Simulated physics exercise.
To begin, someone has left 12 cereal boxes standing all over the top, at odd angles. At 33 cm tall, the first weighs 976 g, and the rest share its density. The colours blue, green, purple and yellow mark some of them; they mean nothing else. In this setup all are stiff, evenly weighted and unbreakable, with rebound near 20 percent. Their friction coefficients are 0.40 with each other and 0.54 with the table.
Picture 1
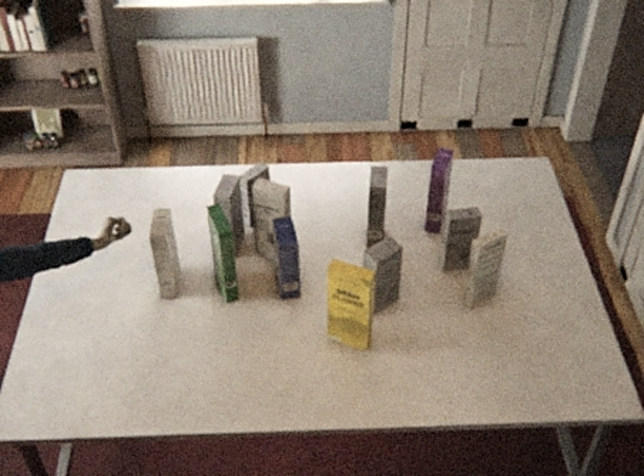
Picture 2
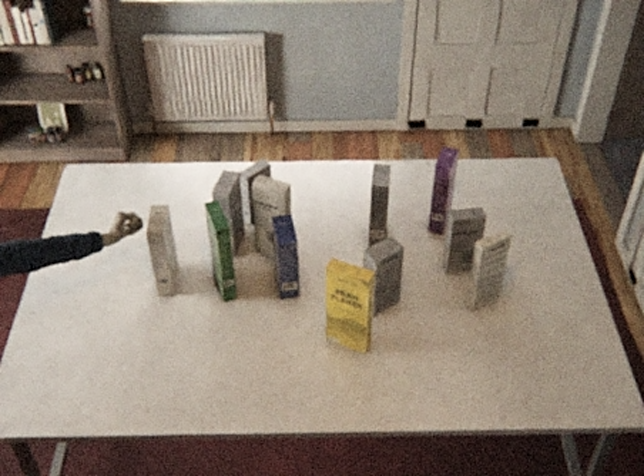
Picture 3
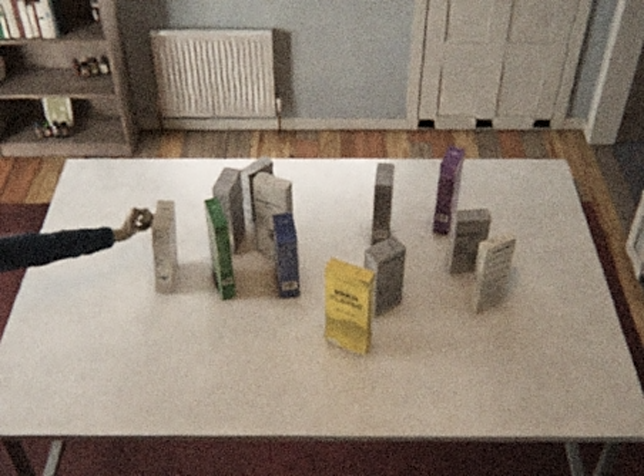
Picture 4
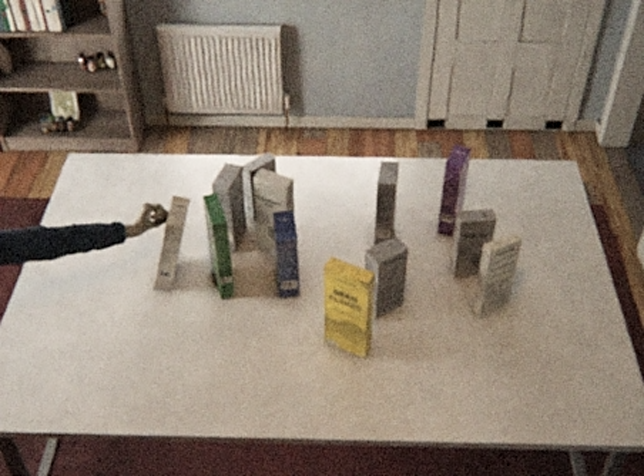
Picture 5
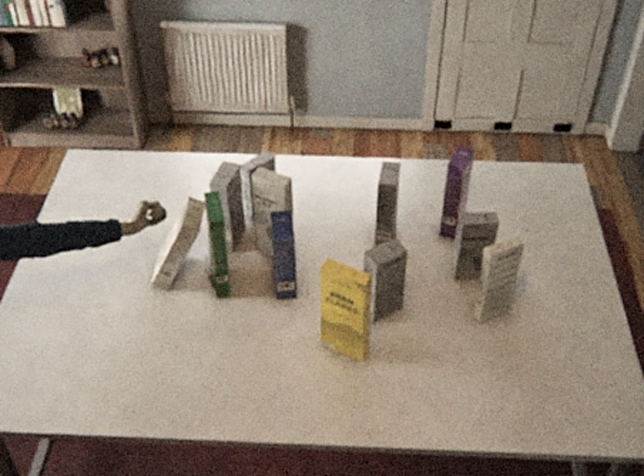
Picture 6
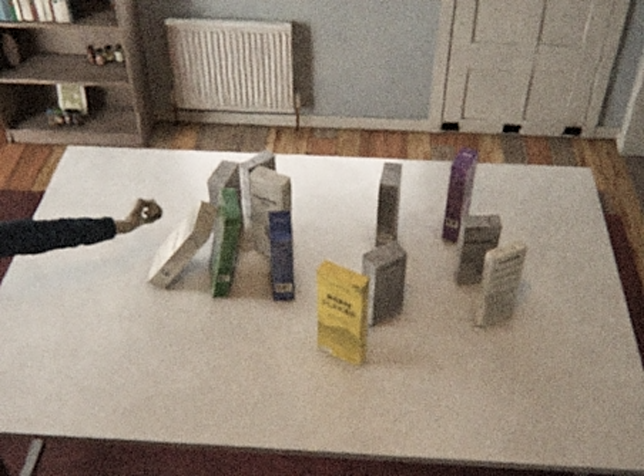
A hand pushing a pale box on a white table, the box tilting right and leaning against a green box, which tips slightly.
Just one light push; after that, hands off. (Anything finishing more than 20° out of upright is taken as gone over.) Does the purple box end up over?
No, most likely it weathers the chain just fine.
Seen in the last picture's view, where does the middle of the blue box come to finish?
Near pixel (337, 276).
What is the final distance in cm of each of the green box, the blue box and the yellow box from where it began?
Displacements: Green = 20, blue = 20, yellow = 0 (cm).
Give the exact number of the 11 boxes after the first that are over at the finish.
The total is 2.
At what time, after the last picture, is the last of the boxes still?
Around 3.5 s.
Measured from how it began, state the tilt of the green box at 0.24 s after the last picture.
Measured against how it began, the tilt is near 40 degrees.
Then, 0.24 s on from the sixth picture, 1 of the 11 other boxes over; purple box unmoved; green box tipped 36°.
Then, 0.46 s on from the sixth picture, 2 of the 11 other boxes over; purple box unmoved; blue box tipped 72°.
Finally, 2 of the 11 other boxes over; purple box unmoved; blue box lying flat; green box tipped 71°. Nine left standing. Seen by the last camera, middles, purple box near (460, 196), blue box near (336, 276).
